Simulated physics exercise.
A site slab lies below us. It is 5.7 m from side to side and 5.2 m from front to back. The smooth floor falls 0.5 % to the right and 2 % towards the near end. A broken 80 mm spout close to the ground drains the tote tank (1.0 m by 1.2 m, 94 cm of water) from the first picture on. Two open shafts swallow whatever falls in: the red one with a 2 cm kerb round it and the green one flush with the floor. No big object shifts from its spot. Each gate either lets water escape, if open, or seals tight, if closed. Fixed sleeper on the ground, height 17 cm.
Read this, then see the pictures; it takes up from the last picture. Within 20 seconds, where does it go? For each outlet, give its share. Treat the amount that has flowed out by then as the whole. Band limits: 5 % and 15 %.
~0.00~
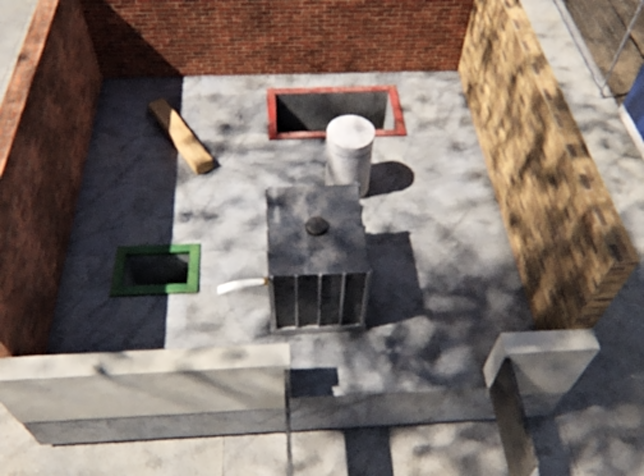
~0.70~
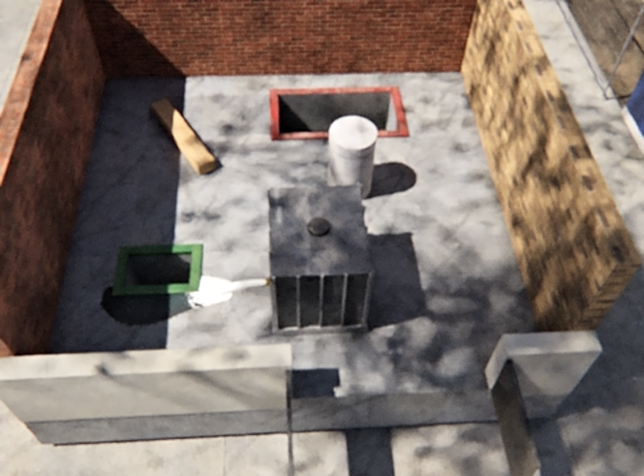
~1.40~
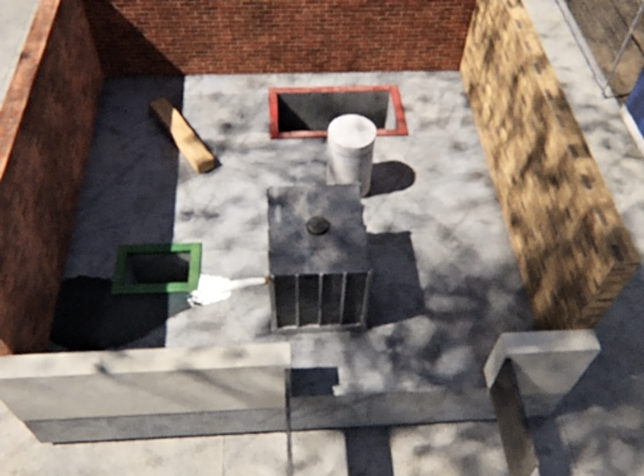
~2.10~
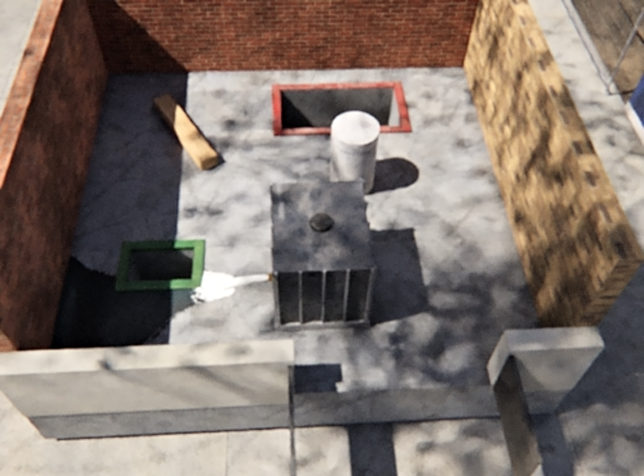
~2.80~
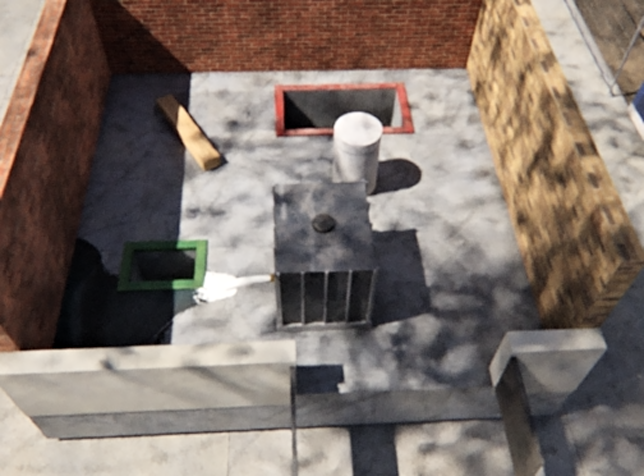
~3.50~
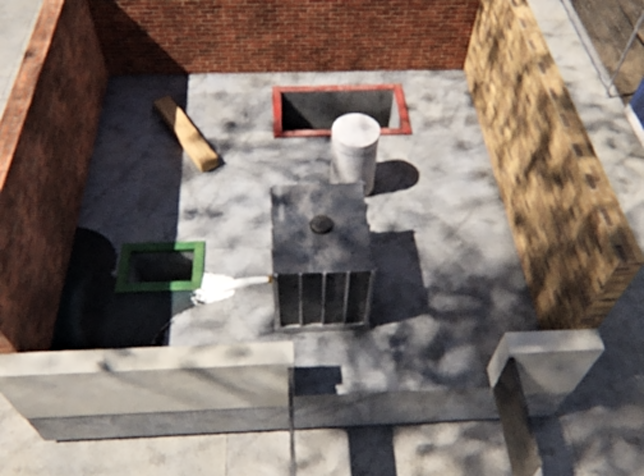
Gateway - more than 15 %, red pit - not even 5 %, green pit - above 15 %.
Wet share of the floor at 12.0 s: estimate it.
Something like 25 percent is wet.
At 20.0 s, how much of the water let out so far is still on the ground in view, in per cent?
34 %.
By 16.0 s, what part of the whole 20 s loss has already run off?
About 75 %.
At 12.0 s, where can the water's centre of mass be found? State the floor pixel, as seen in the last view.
Centre of water: Approx. (169, 331).
After 5.0 s water covers 10 % of the floor and is deepest (6 cm) near (44, 386); gone so far, the gateway 0 %, the red pit 0 %, the green pit 10 %.
After 8.0 s water covers 20 % of the floor and is deepest (6 cm) near (44, 386); gone so far, the gateway 0 %, the red pit 0 %, the green pit 18 %.
After 12.0 s water covers 25 % of the floor and is deepest (5 cm) near (48, 371); gone so far, the gateway 3 %, the red pit 0 %, the green pit 28 %.
After 16.0 s water covers 25 % of the floor and is deepest (5 cm) near (44, 386); gone so far, the gateway 10 %, the red pit 0 %, the green pit 39 %.
After 20.0 s water covers 25 % of the floor and is deepest (5 cm) near (44, 386); gone so far, the gateway 17 %, the red pit 0 %, the green pit 49 %.
